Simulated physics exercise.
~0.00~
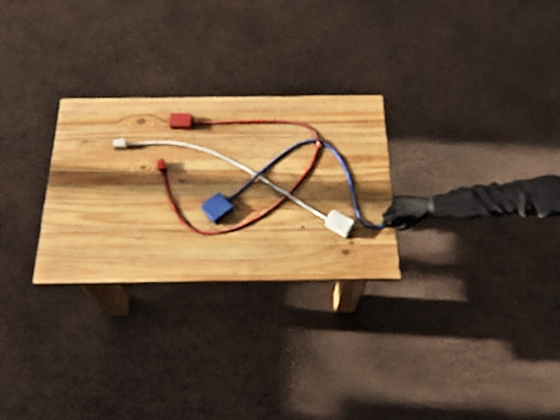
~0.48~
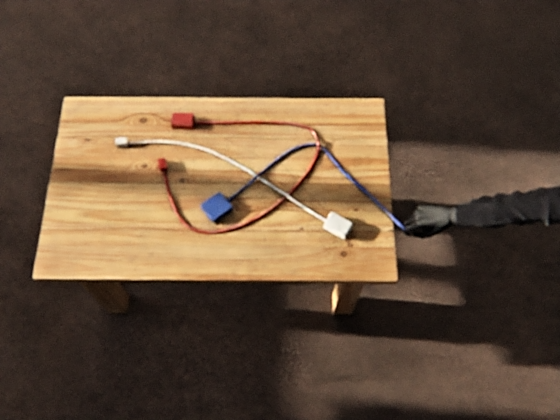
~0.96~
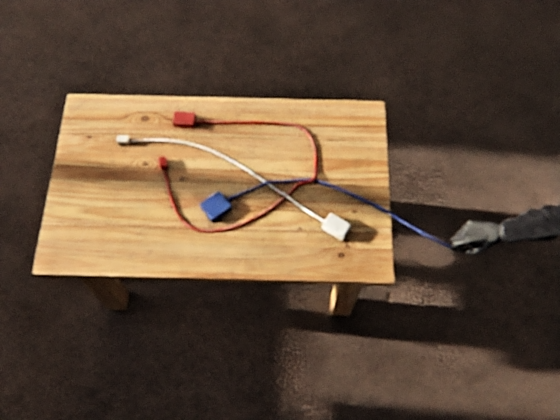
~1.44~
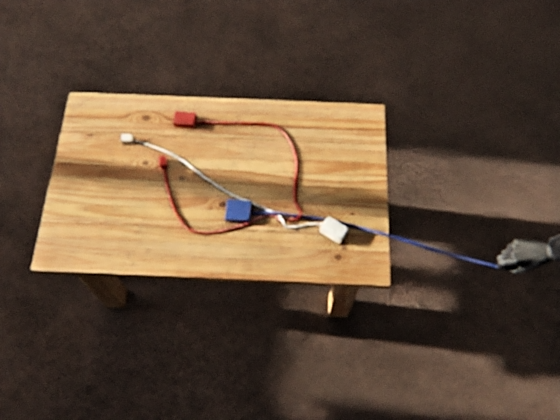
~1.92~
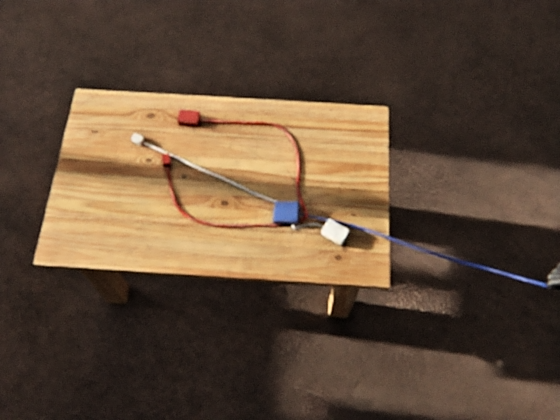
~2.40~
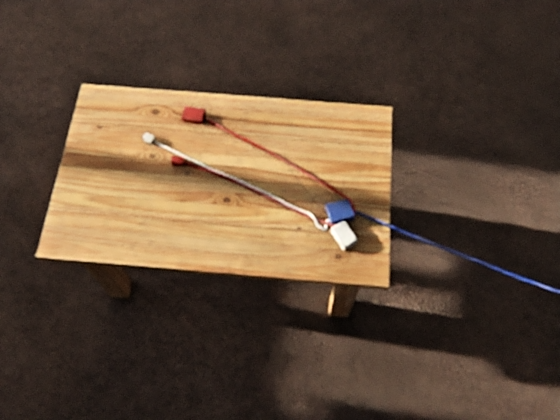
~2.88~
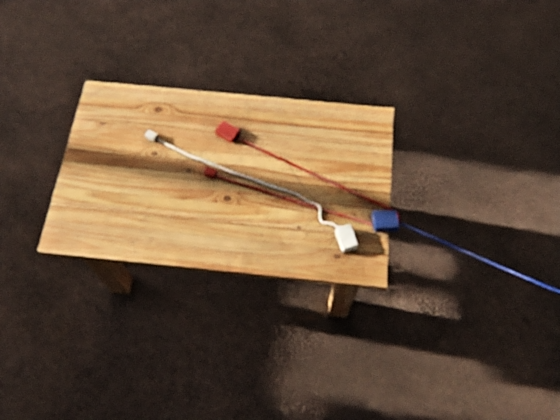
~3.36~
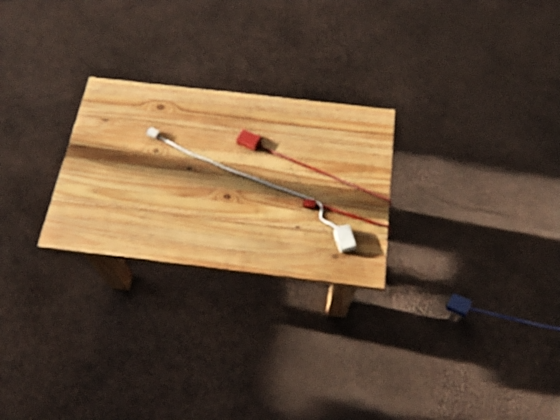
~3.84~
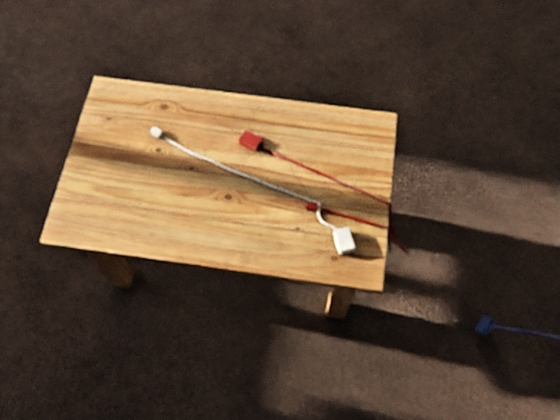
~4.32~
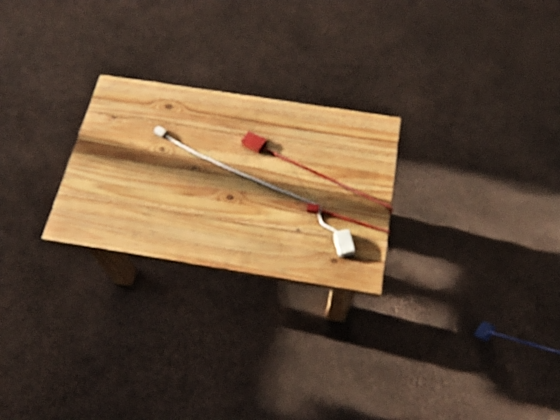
A gloved hand pulls the blue cable off the table's right edge, dragging the red cable partly over.
